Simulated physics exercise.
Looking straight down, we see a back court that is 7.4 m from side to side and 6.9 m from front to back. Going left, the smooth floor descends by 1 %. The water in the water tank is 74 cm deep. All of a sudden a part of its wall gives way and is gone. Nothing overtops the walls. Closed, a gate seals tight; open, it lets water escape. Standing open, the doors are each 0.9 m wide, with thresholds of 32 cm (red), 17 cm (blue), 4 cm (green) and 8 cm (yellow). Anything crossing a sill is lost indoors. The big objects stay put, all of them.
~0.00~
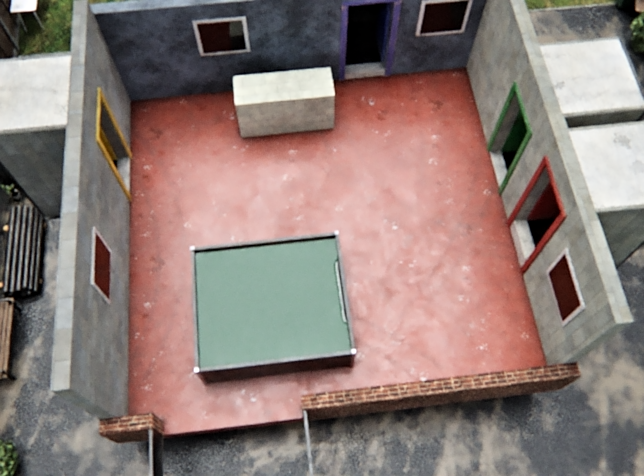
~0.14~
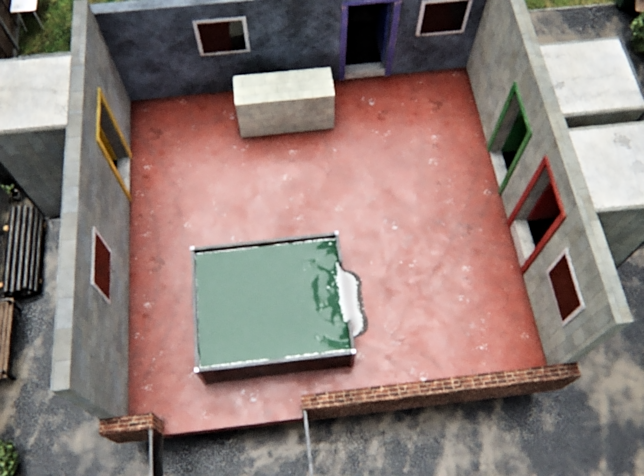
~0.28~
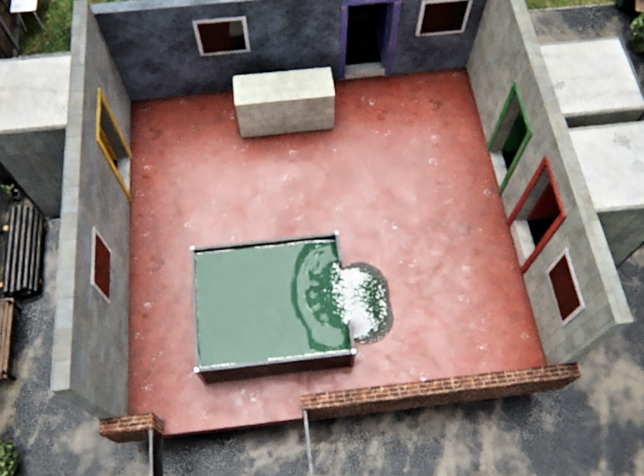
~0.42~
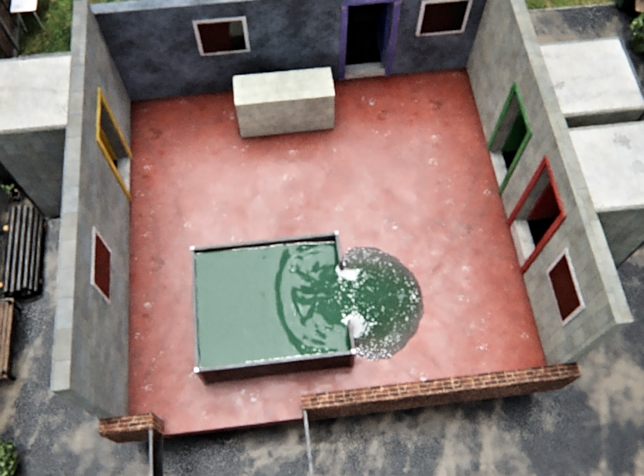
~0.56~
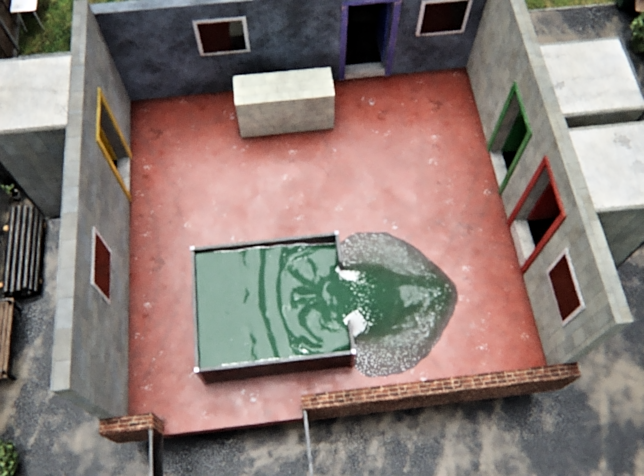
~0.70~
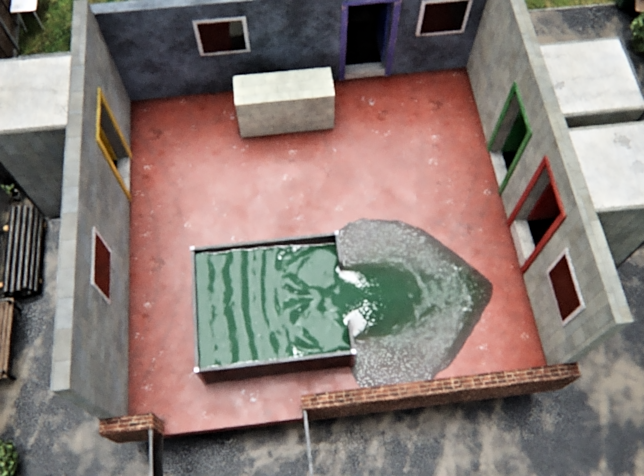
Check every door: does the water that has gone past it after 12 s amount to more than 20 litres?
In the end the red door lets in a smaller amount than the limit; the blue door lets in a smaller amount than the limit; the green door lets in a larger amount than the limit; the yellow door lets in a smaller amount than the limit.
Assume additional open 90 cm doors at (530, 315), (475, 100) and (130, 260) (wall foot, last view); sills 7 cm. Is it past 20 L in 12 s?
Well, the first is on the high side, the second is on the high side, and the third is on the low side.
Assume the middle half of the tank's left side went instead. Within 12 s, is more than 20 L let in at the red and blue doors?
Result against the limit at red: Limit held; result at blue: Limit held.
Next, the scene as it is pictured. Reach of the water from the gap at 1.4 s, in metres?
That comes to near 3.8 m out.
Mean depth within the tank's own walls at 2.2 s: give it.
46 cm.
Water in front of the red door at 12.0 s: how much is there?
Some 7.5 centimetres of depth.
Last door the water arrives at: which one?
Last: Yellow.
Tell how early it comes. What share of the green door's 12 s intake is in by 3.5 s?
About 40 per cent.
After 1.4 s water covers 25 % of the floor and is deepest (40 cm) near (355, 308); red door 27 cm at the sill, 0 L in, blue door not reached, green door not reached, yellow door not reached.
After 2.2 s water covers 30 % of the floor and is deepest (42 cm) near (536, 324); red door 30 cm at the sill, 0 L in, blue door not reached, green door 14 cm at the sill, 8 L in, yellow door not reached.
After 3.5 s water covers 40 % of the floor and is deepest (27 cm) near (466, 323); red door 23 cm at the sill, 0 L in, blue door not reached, green door 11 cm at the sill, 51 L in, yellow door not reached.
After 7.0 s water covers 65 % of the floor and is deepest (20 cm) near (333, 102); red door 14 cm at the sill, 0 L in, blue door 15 cm at the sill, 0 L in, green door 8 cm at the sill, 108 L in, yellow door not reached.
After 12.0 s water covers 95 % of the floor and is deepest (16 cm) near (130, 245); red door 8 cm at the sill, 0 L in, blue door 12 cm at the sill, 0 L in, green door 7 cm at the sill, 135 L in, yellow door 7 cm at the sill, 0 L in.
